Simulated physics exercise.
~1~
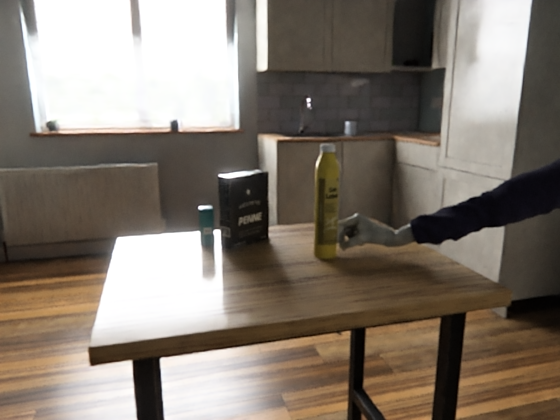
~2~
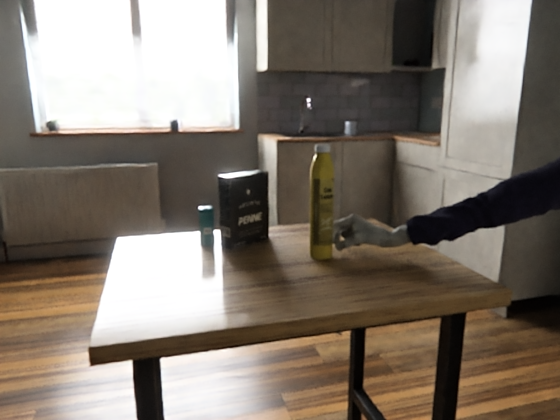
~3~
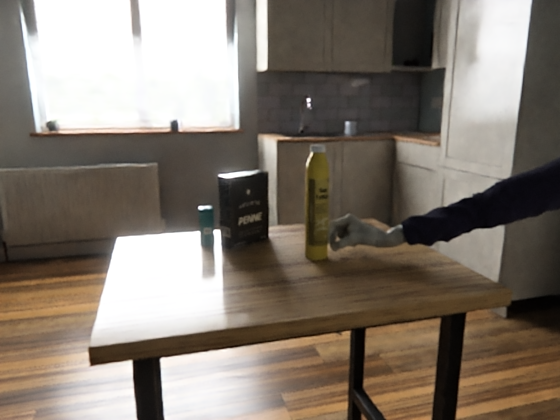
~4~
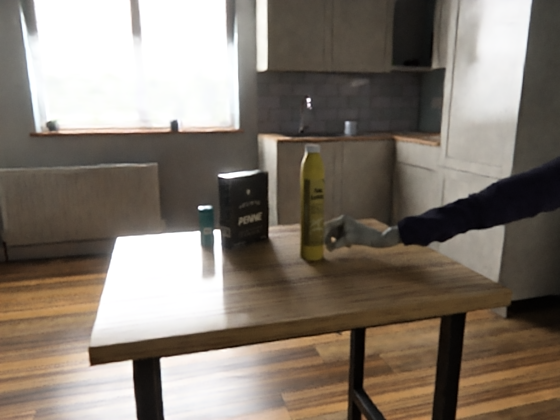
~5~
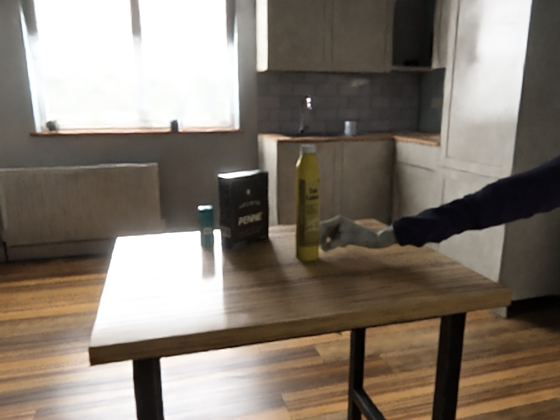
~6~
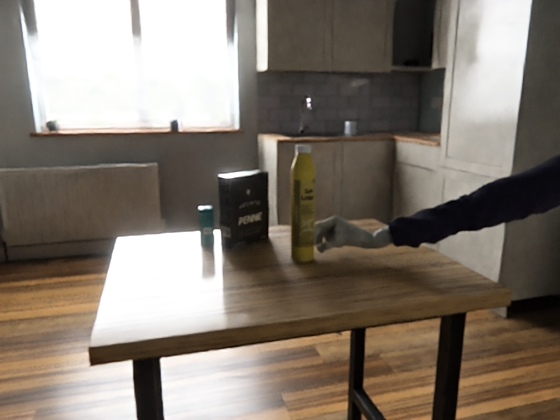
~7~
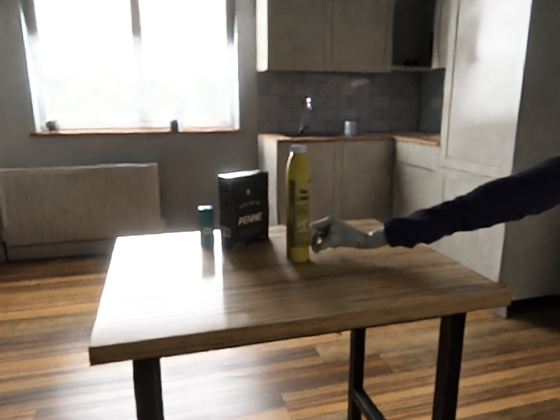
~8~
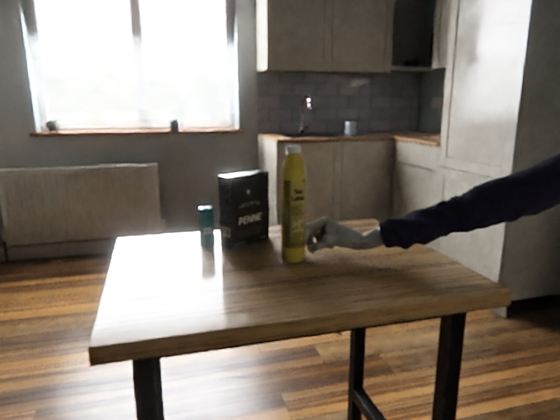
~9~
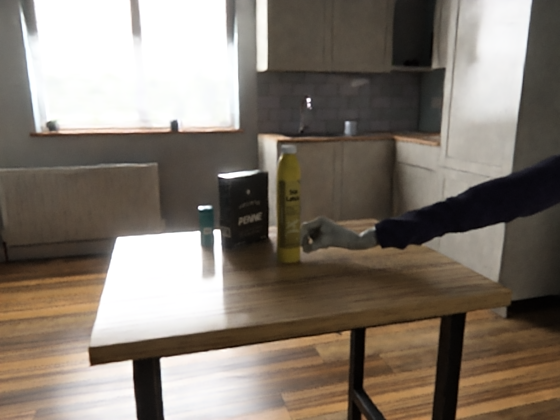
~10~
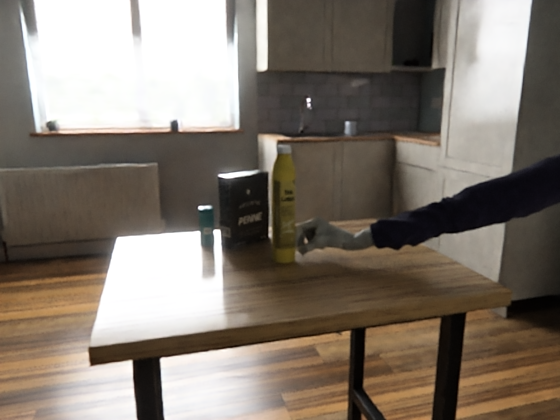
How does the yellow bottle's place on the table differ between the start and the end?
At the start the yellow bottle stands well to the right of the black packet, with a clear gap between them. By the end it stands further left, right next to the packet.
